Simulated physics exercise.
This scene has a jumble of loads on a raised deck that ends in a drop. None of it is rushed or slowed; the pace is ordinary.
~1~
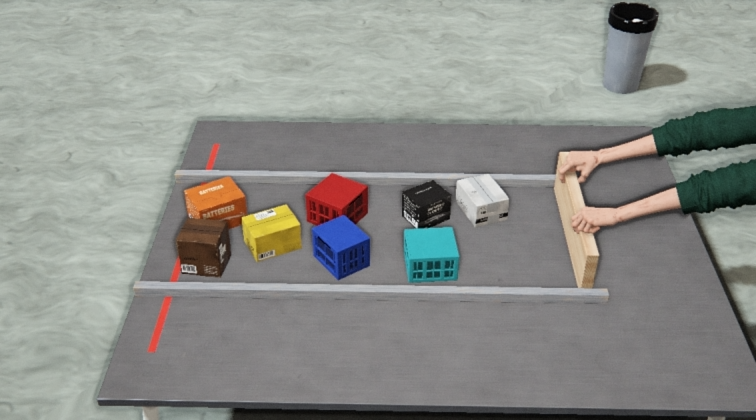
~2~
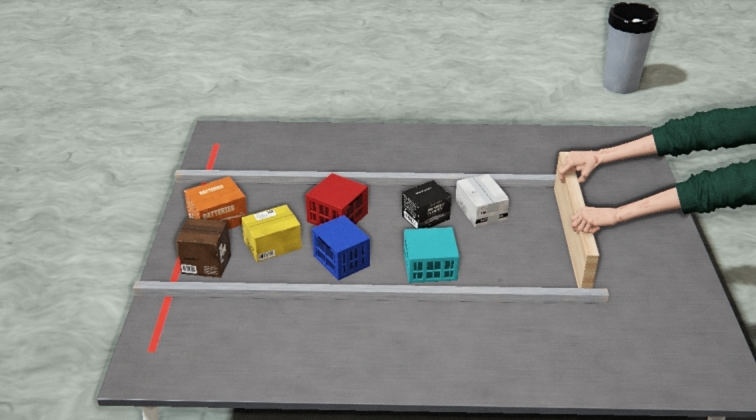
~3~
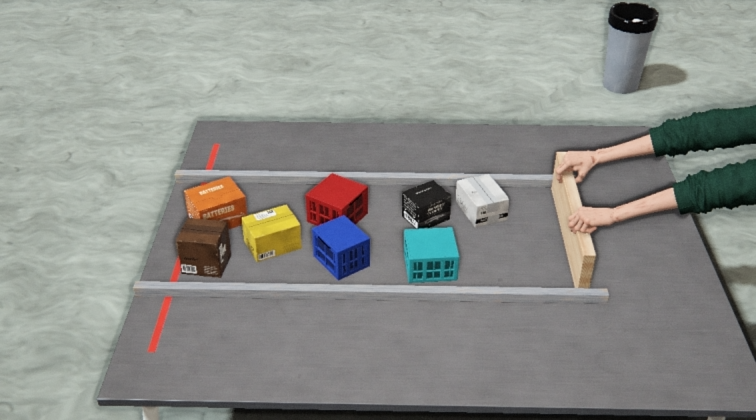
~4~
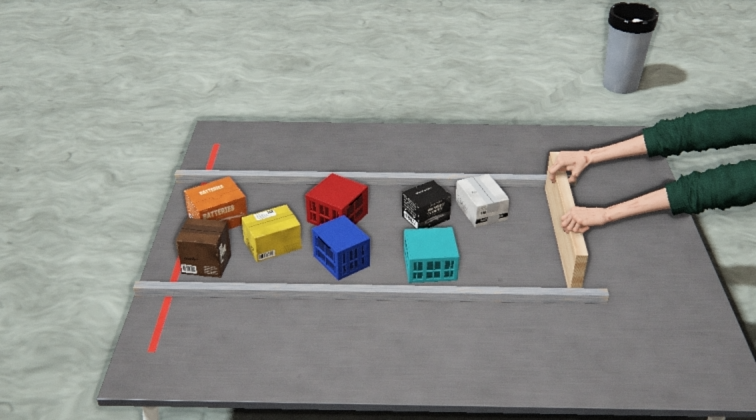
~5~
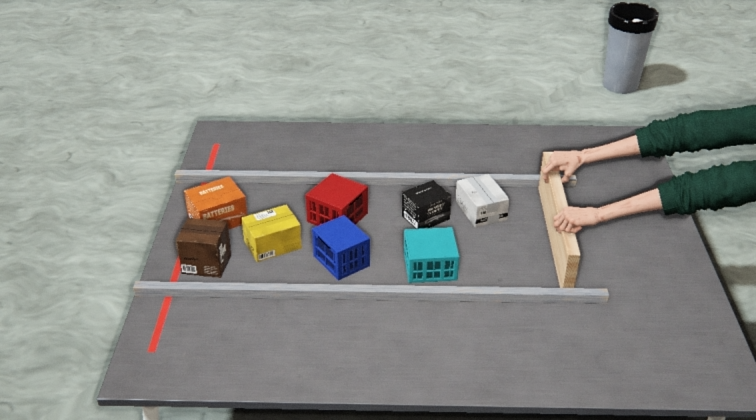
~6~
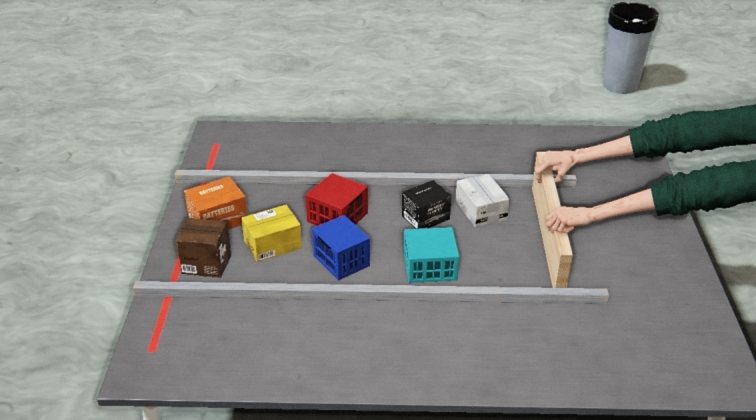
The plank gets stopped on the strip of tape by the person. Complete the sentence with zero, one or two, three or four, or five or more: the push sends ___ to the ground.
The push sends five or more to the ground.
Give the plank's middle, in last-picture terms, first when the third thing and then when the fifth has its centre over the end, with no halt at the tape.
Its middle is around (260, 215) and later (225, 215).
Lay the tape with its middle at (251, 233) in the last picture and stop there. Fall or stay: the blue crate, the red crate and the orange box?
Short version: The blue crate sits tight, the red crate heads down, the orange box heads down.
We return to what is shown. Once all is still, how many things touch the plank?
Result: 2 in all.
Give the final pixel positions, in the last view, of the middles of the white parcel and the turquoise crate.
Positions - first (179, 193), then (154, 250).
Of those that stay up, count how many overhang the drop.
The figure is 2.
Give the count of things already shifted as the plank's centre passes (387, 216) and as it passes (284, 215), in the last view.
6 and 8.
Soon after, none off yet; orange box at rest near (216, 207); brown parcel at rest near (204, 248); yellow parcel at rest near (271, 235).
At rest, the number that fall off is five or more; fallen, black box, blue crate, red crate, yellow parcel, brown parcel and orange box.
